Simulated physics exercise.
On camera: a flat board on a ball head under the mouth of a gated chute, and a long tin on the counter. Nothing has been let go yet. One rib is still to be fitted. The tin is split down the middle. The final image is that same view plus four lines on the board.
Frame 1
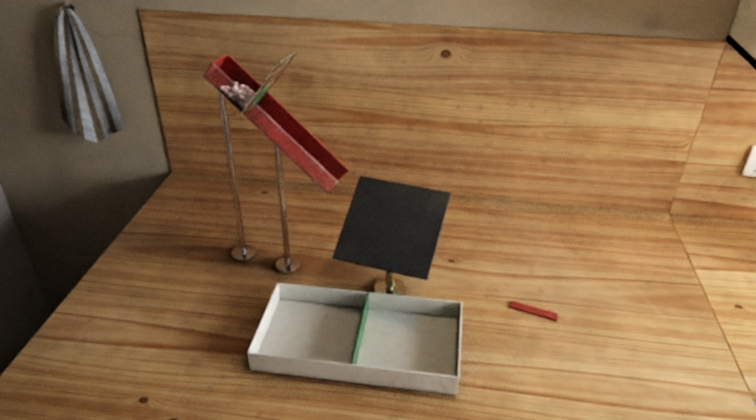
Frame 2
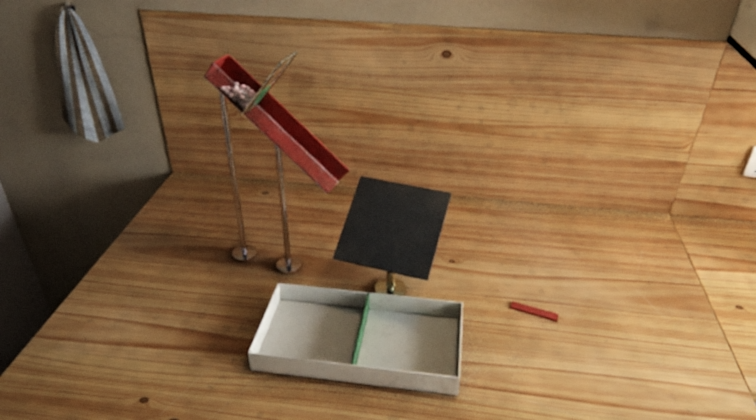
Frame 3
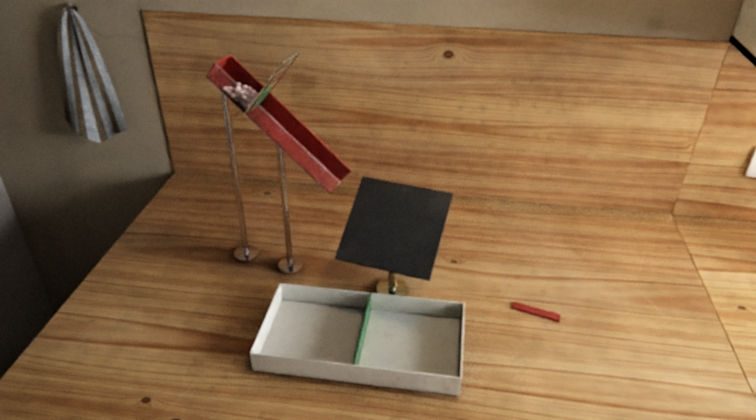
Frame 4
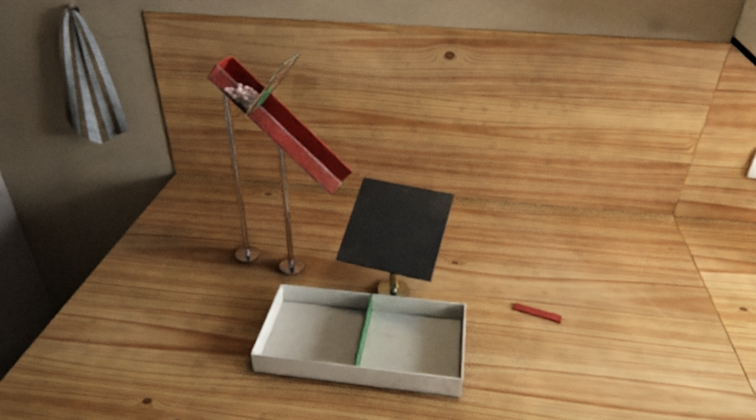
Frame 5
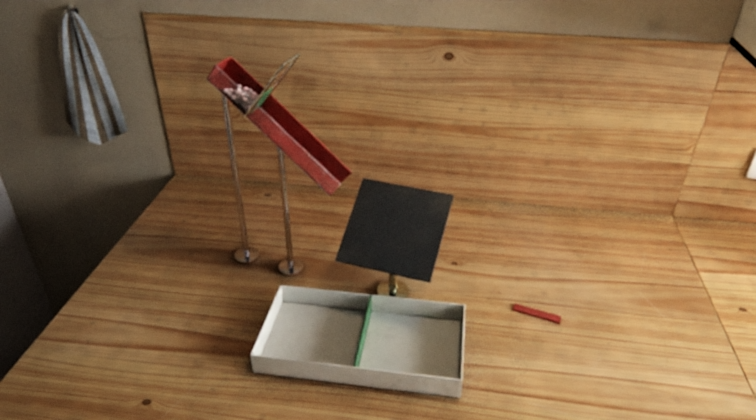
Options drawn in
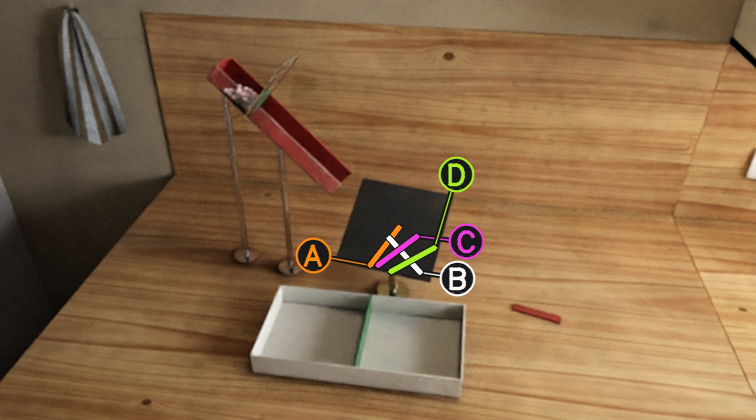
Tilted red chute holding small pale pieces behind a gate, standing motionless above a black board and a divided white tray.
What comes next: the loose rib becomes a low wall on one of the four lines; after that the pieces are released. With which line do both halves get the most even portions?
D.
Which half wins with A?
Left.
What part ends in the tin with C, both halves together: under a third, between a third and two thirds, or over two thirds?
Line C gives over two thirds.
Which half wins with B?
Right.
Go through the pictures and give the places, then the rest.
The first picture shows load behind the gate at (245, 97), sugar pearls; lip of the chute at (333, 187), sloping fairly steeply.
The second picture shows middle of the board at (392, 225), tilted fairly steeply; middle of its low edge at (379, 269); of its high edge at (405, 184).
The third picture shows front corners of the tin at (250, 353) and (461, 378); front end of its middle wall at (354, 365); gate still shut at (265, 93).
The fourth picture shows middle of the load at (249, 99); lip at (336, 189).
The fifth picture shows middle of the load at (248, 99); lip at (336, 189).
On the marked copy, line A from (399, 227) to (370, 265); line B from (389, 238) to (420, 272); line C from (417, 236) to (377, 265); line D from (434, 247) to (390, 271).
If A is chosen, of what is caught, most in the left half, a small part in the right.
If B is chosen, of what is caught, about a quarter in the left half, most in the right.
If C is chosen, of what is caught, most in the left half, about a quarter in the right.
If D is chosen, of what is caught, about half in the left half, about half in the right.
